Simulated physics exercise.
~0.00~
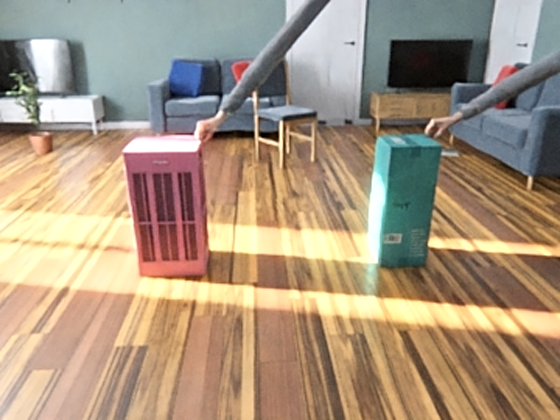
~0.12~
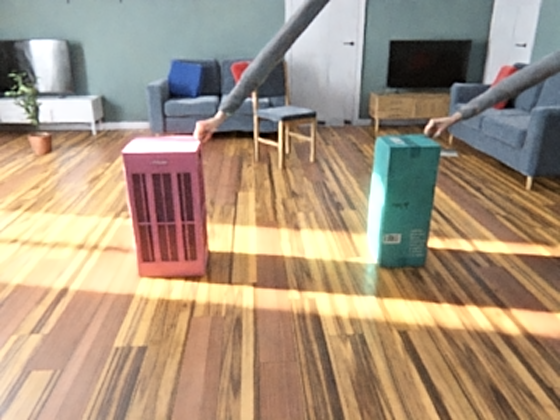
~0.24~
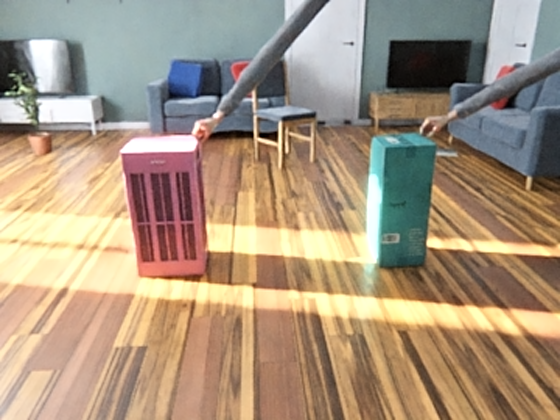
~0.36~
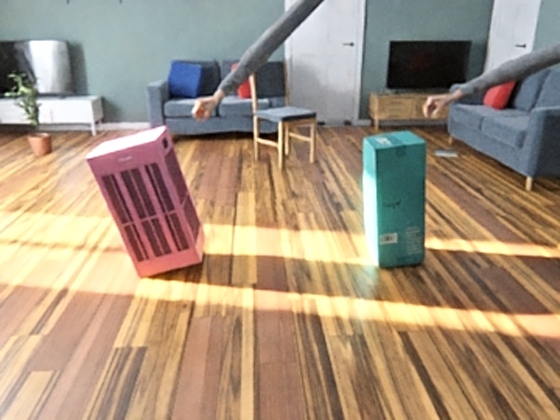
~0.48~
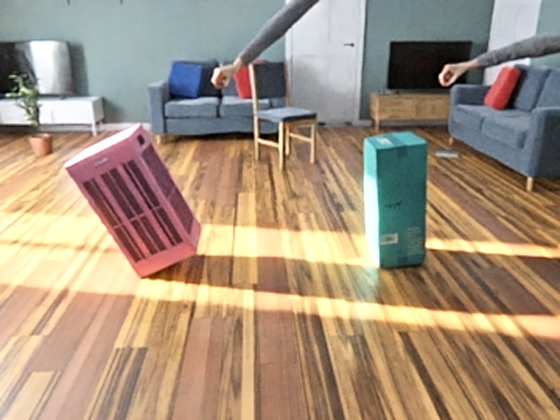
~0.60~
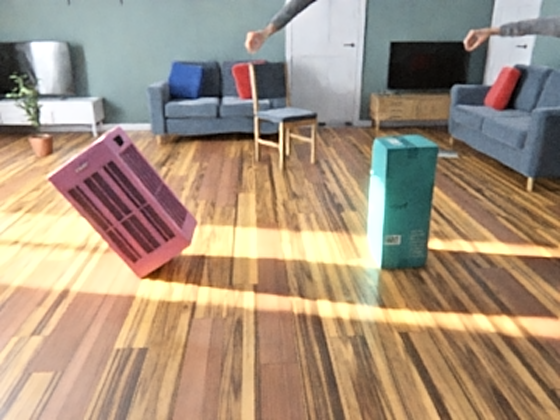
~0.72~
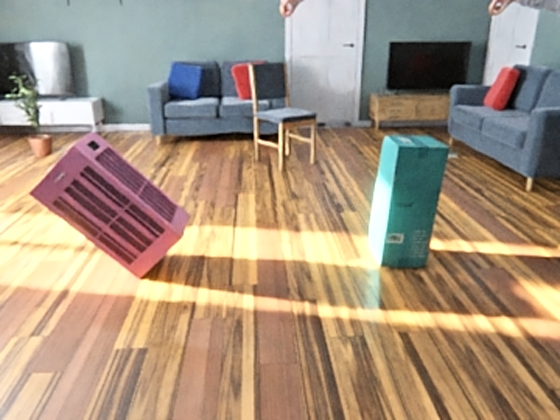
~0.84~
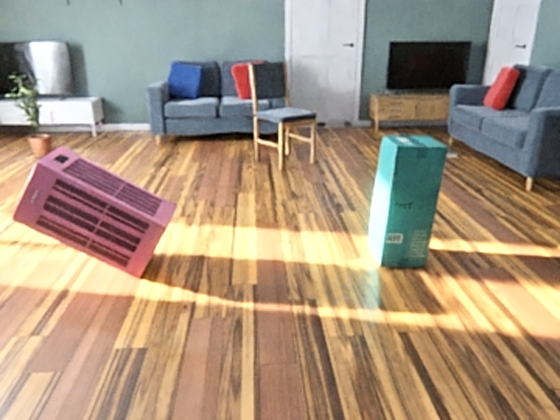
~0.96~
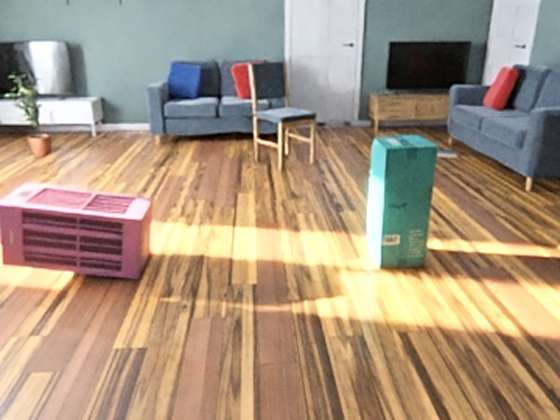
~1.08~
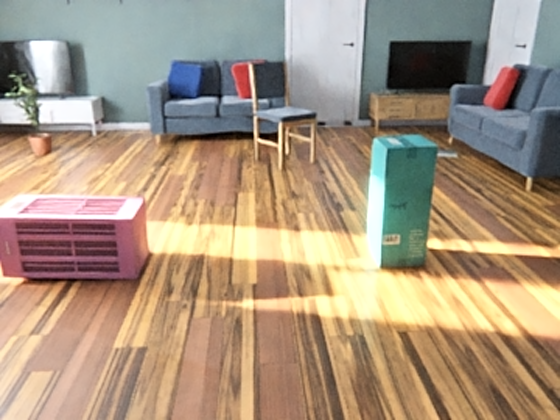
The clip opens on a sunlit striped wooden floor in a living room, where a pink crate stands at left and a turquoise parcel at right, each with a hand reaching in from the right to its top. The hands push the tops leftward and then let go, drawing back out of view. The pink crate leans farther and farther left, while the turquoise parcel tips only slightly and rocks a little. The crate keeps falling and lands on its side at the left edge. The parcel settles upright on its base.
